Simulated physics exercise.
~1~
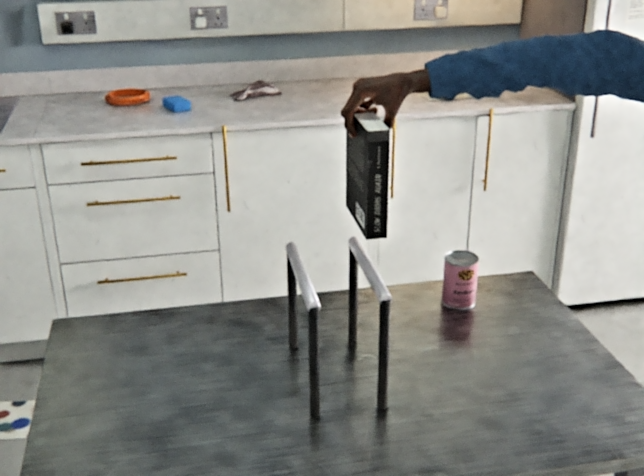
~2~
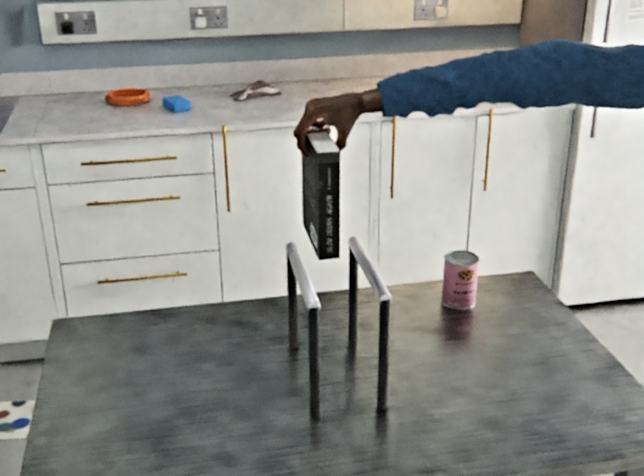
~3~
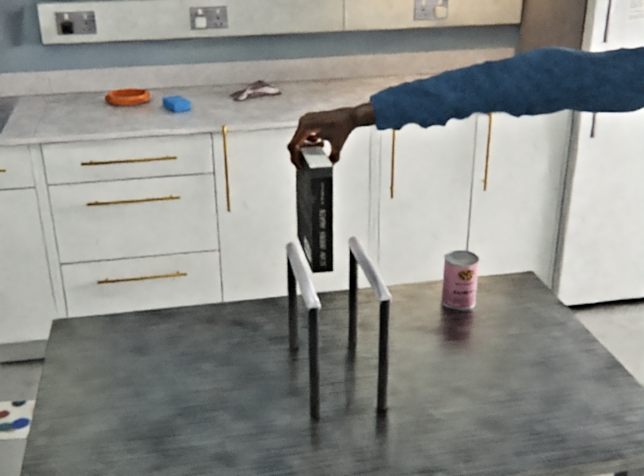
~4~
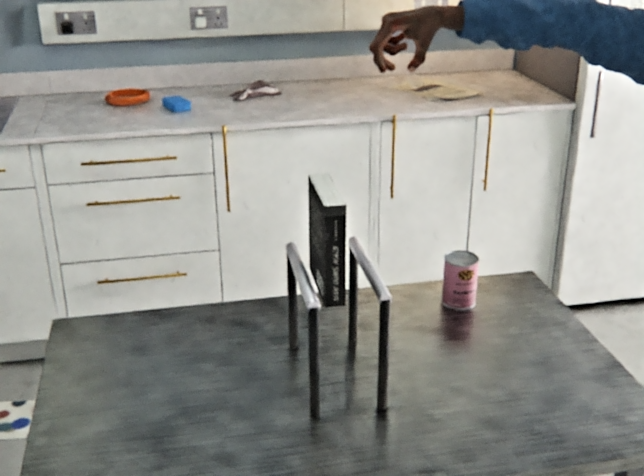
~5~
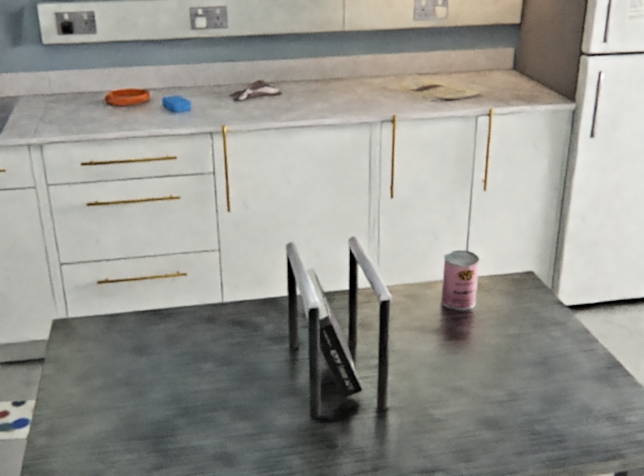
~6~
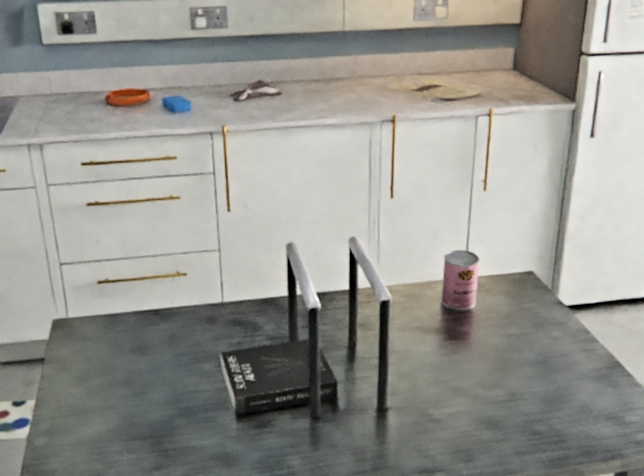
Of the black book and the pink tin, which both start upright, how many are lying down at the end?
One of them is lying down at the end, the black book. The pink tin is still standing.
A hand in a blue sleeve held a black book upright over the gap between two rails on a table, lowered it and let go. The book dropped through, leaned over and ended lying flat on the table, while the pink tin stayed put.
